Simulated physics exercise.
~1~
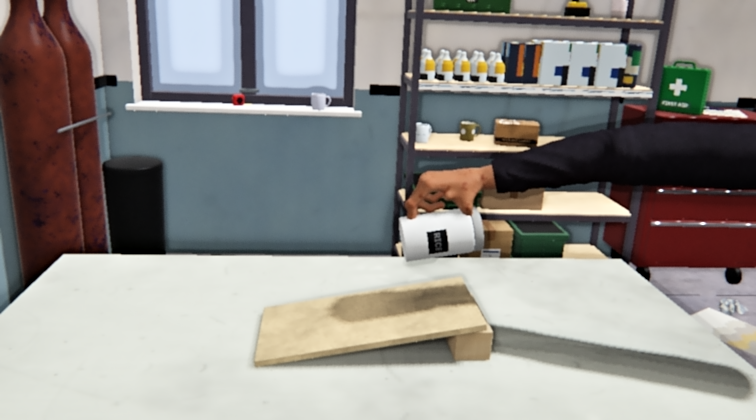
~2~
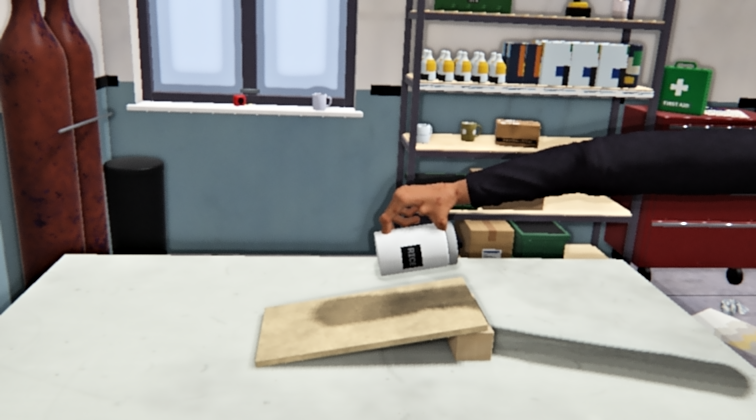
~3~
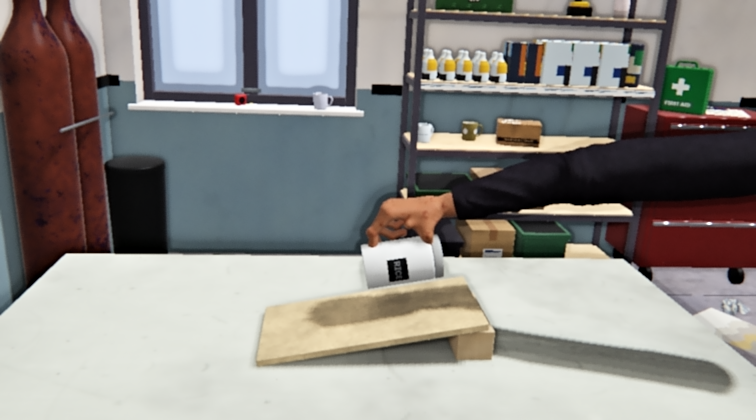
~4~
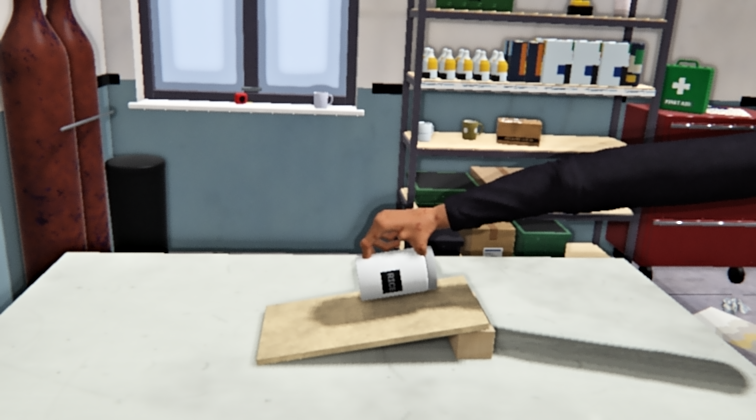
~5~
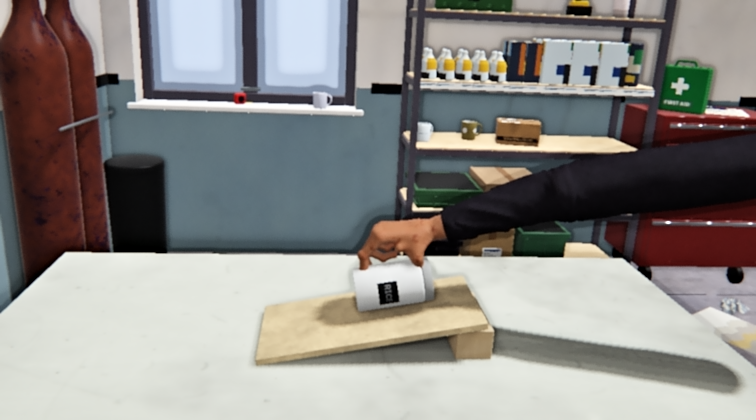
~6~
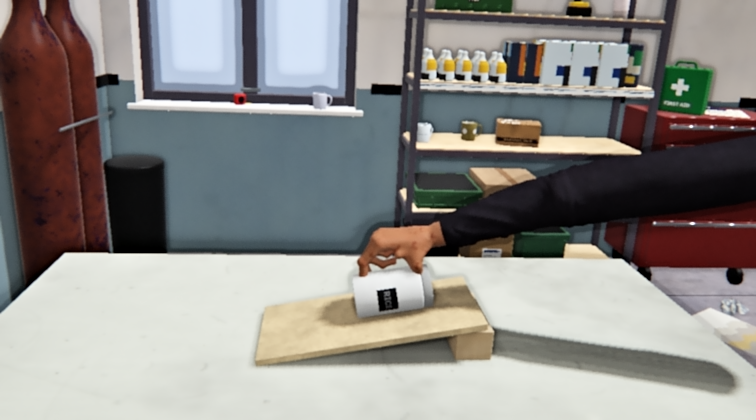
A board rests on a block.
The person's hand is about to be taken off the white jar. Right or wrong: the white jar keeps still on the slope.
Right, it keeps still.
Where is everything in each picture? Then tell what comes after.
On its way; white jar (441, 234), in the first frame.
On its way; white jar (416, 249), in the second frame.
On its way; white jar (402, 261), in the third frame.
On its way; white jar (396, 273), in the fourth frame.
On its way; white jar (393, 284), in the fifth frame.
In place under the hand; white jar (392, 290), in the sixth frame.
Then, 0.20 s on from there, no change.
Then, 0.40 s on from there, white jar resting near (392, 290).
In the end, it is unmoved. At the end, from the last picture's camera, white jar near (392, 290). The white jar remains at rest.
